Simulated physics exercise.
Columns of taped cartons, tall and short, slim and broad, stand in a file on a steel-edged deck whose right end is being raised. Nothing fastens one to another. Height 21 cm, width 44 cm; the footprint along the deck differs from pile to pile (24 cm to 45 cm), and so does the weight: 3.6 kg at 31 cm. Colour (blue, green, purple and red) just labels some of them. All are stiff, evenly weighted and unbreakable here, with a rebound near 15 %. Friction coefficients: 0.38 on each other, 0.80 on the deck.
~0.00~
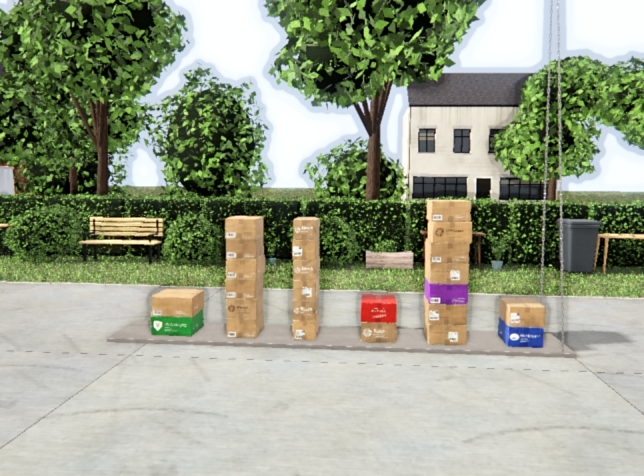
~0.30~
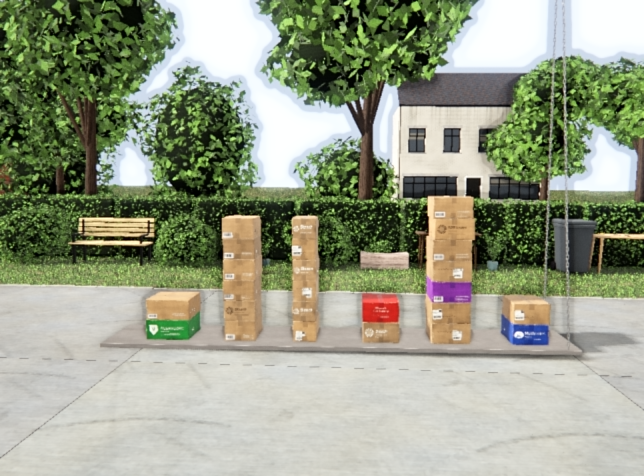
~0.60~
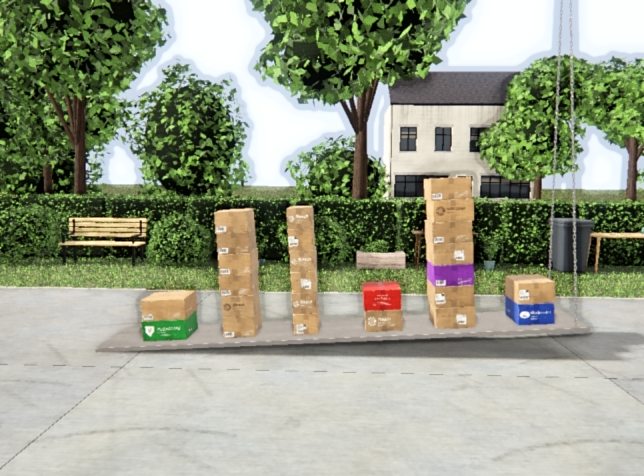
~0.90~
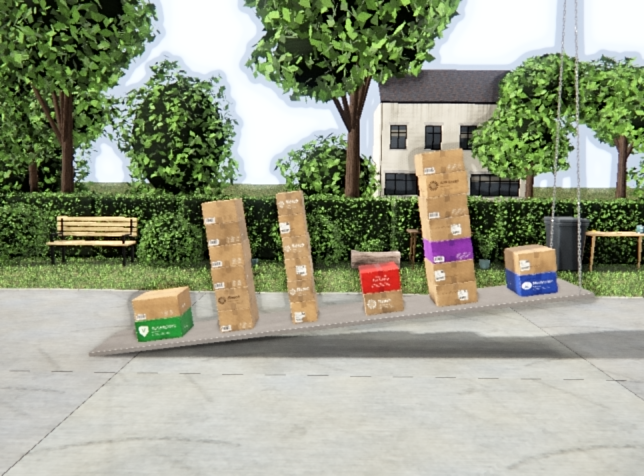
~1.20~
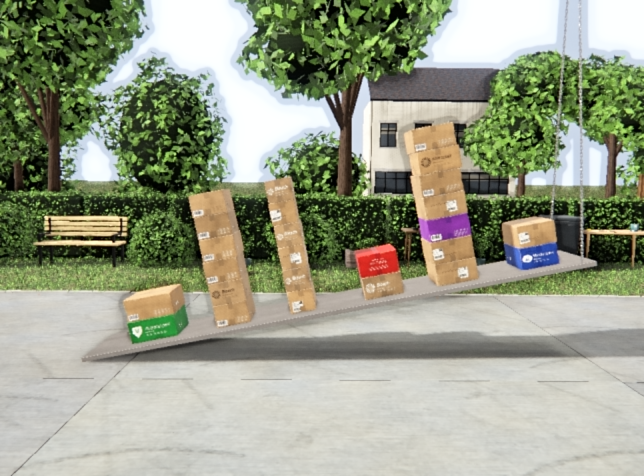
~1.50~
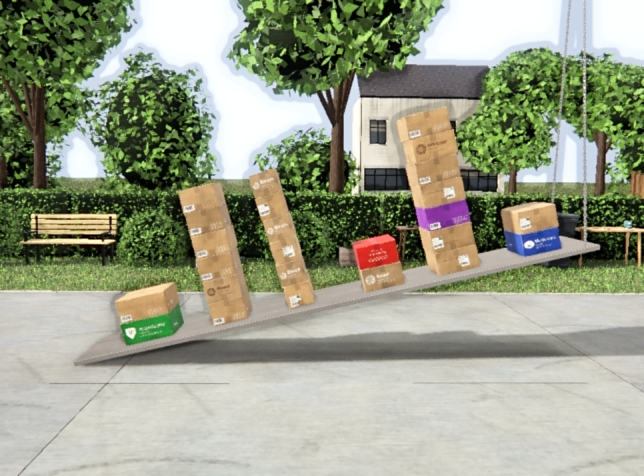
In the video, stacks of taped cardboard boxes, some with green, red, purple and blue labels, stand on a flat deck outdoors as cables raise its right end, and the stacks tilt leftward with the steepening slope.
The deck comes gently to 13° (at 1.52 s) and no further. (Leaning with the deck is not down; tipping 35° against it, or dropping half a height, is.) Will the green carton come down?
It remains up.
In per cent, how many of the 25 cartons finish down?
Roughly 75 per cent of them.
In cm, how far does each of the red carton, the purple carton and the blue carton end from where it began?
Red 60, purple 90, blue 100.
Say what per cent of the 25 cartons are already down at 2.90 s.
70 per cent by then.
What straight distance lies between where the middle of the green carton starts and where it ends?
About 15 cm.
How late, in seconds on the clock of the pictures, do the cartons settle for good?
Around 5.5 s.
By 2.22 s, slope 13°; 6 of the 25 cartons down; green carton unmoved; purple carton tilted 15°.
By 2.90 s, slope 13°; 17 of the 25 cartons down; green carton moved 17 mm; purple carton tilted 31°.
When it is over (5.5 s), slope 13°; 19 of the 25 cartons down; green carton moved 23 mm; red carton tilted 60°, 10 cm lower; purple carton tilted 11°, 18 cm lower. In pixels of the last frame, middles, green carton near (151, 324), red carton near (340, 270).
